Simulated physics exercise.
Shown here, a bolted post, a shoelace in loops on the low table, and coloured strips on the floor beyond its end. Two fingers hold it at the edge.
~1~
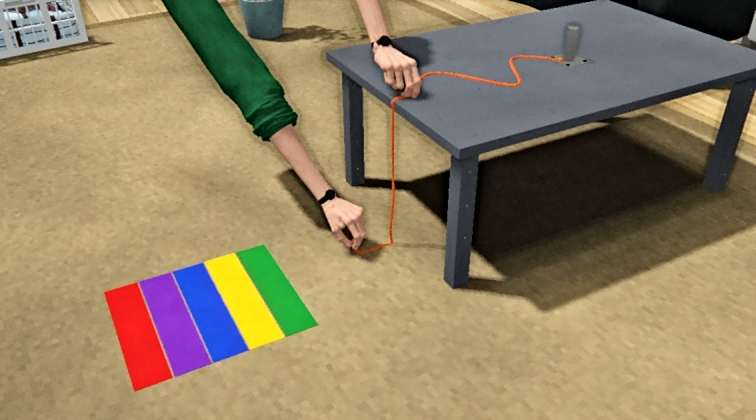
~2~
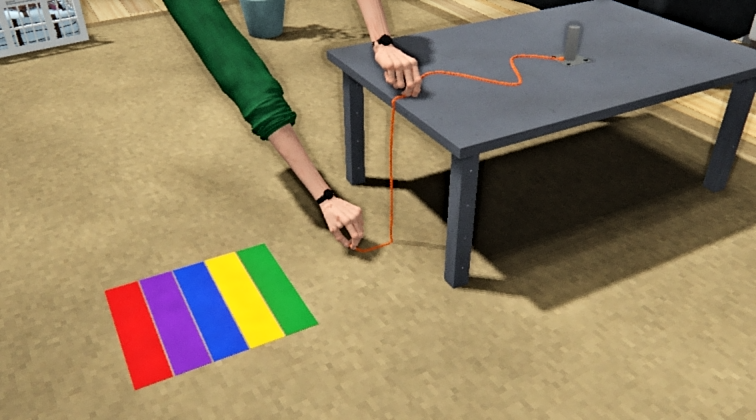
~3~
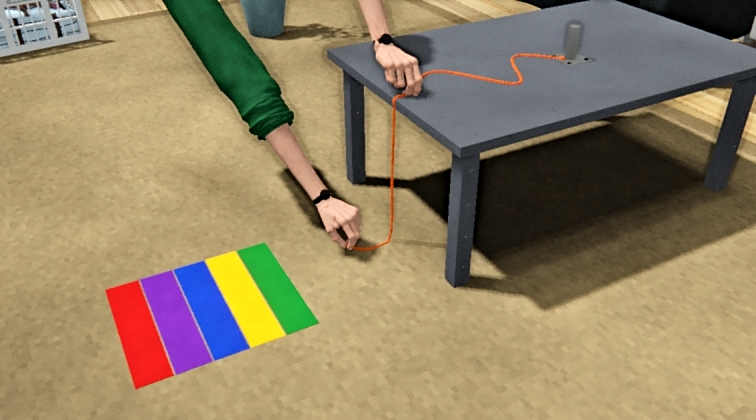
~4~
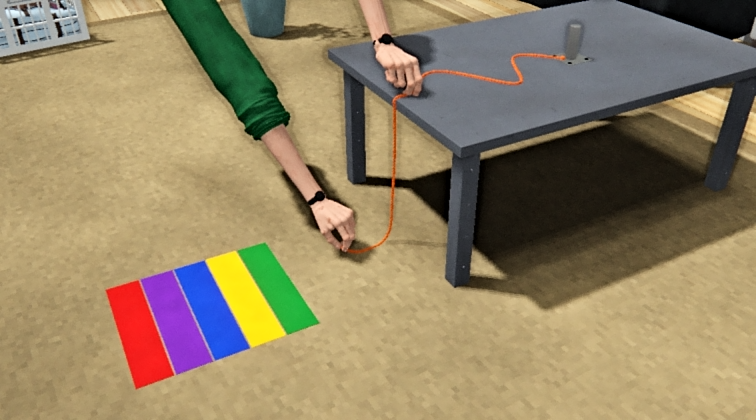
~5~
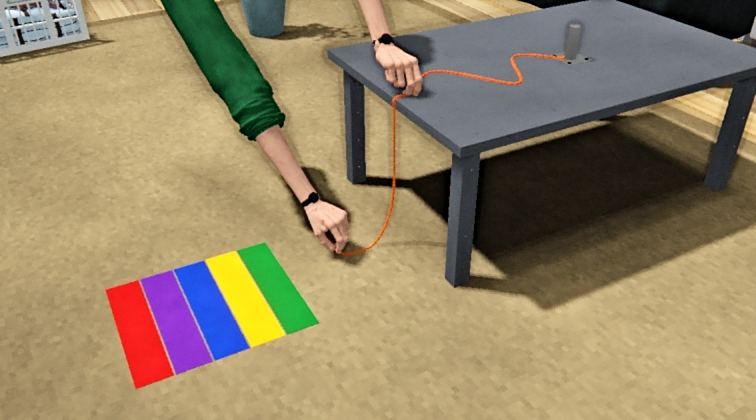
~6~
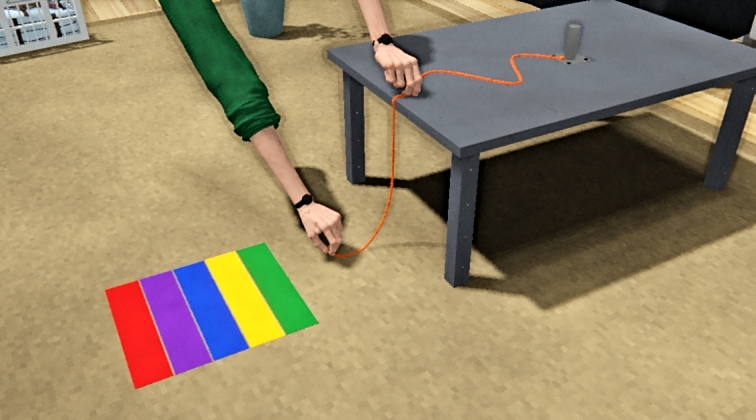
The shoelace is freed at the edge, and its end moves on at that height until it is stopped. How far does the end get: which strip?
It halts on the red strip.
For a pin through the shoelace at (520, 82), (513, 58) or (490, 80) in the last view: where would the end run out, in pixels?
Near (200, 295), (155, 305) and (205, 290).
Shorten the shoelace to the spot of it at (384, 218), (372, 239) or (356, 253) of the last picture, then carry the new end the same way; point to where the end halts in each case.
About (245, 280), (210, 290) and (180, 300).
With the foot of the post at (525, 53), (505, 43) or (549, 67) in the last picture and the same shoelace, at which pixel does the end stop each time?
Near (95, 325), (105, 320) and (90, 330).
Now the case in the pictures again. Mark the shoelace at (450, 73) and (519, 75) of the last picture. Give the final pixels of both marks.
About (398, 96), and the other about (481, 78).
Early on, end near (205, 290); over blue.
Midway, end near (162, 304); over purple.
At the end of the slack, end near (133, 313); over red. Over red.
